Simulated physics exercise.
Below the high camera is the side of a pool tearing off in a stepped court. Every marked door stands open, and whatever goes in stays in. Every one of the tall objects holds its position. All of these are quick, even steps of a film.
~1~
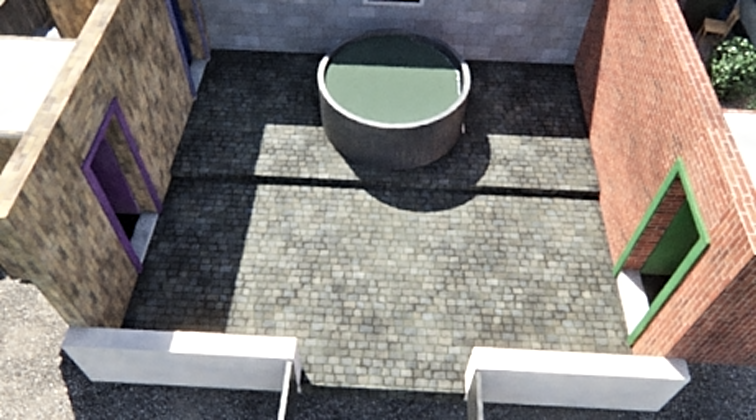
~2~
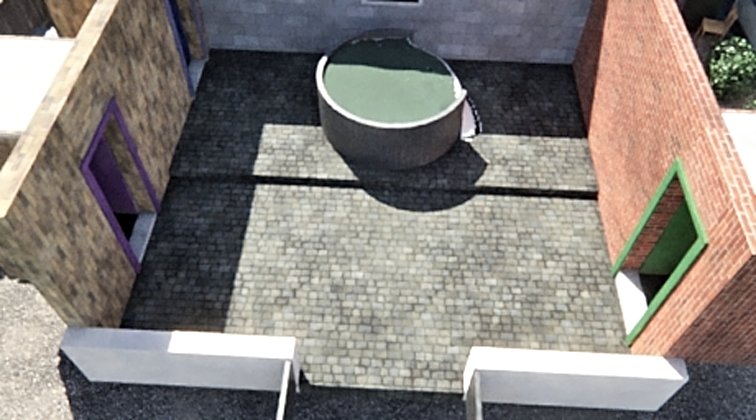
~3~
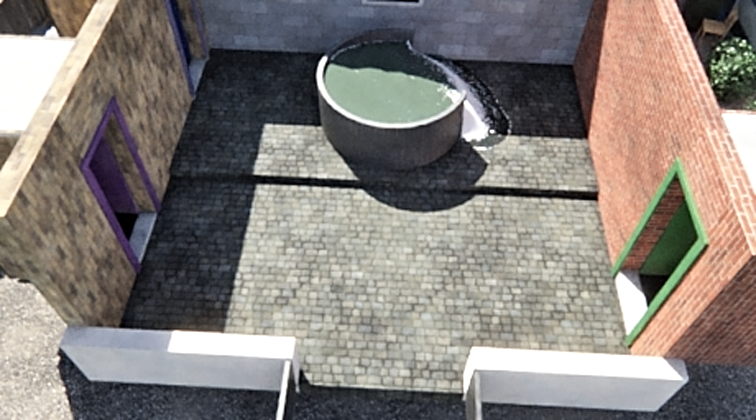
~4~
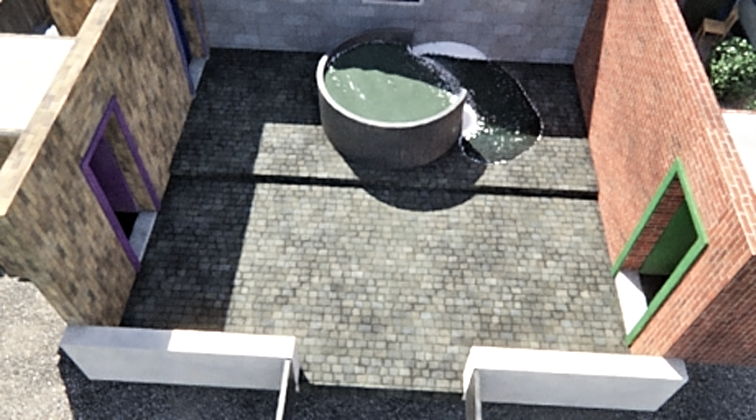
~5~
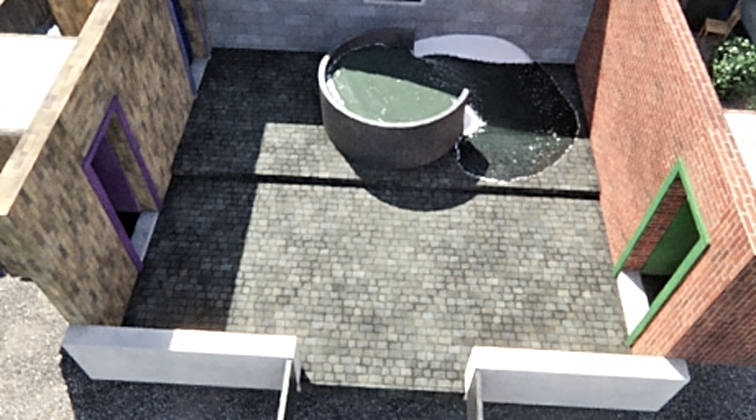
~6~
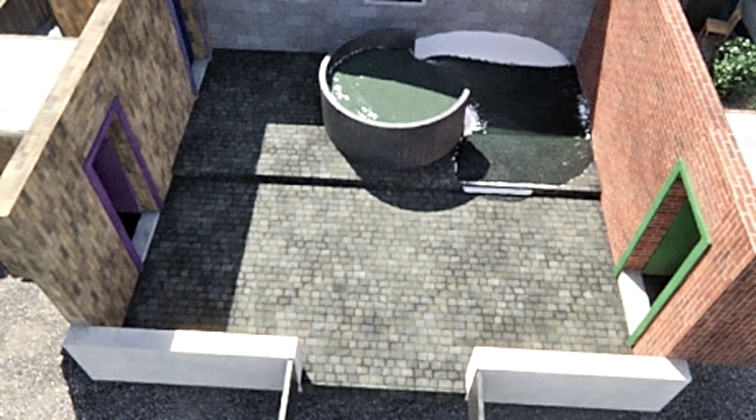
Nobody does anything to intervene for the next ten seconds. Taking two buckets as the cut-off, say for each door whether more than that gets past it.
The blue door will top two buckets, the green door will not top two buckets, the purple door will top two buckets.
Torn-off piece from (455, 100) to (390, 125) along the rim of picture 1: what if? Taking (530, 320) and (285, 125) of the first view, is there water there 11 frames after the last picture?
Well, the first place would be submerged and the second one still bare.
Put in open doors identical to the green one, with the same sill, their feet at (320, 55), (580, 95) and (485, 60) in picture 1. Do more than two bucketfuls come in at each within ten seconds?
Checking each in order, the first misses the threshold, the second beats the threshold, and the third beats the threshold.
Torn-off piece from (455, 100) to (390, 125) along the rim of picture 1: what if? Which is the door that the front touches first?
The green-painted one, I reckon.
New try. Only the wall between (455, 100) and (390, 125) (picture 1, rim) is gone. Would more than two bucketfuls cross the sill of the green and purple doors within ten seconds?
First the green door, which overshoots; then the purple door, which remains short.
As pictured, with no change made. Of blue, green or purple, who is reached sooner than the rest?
It would be the door marked green.
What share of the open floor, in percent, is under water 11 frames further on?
I reckon around 30 %.
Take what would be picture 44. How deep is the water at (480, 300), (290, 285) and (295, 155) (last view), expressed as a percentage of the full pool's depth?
First spot roughly 18 %, second 6 %, third 0 %.
A moment on, water covers 20 % of the floor; the blue door not reached, the green door not reached, the purple door not reached.
Next, water covers 30 % of the floor; the blue door not reached, the green door wet at the sill, nothing in, the purple door not reached.
Then, water covers 60 % of the floor; the blue door under two buckets in, the green door wet at the sill, nothing in, the purple door not reached.
Later, water covers 80 % of the floor; the blue door over two buckets in, the green door under two buckets in, the purple door wet at the sill, nothing in.
In the end, water covers 95 % of the floor; the blue door over two buckets in, the green door under two buckets in, the purple door over two buckets in.
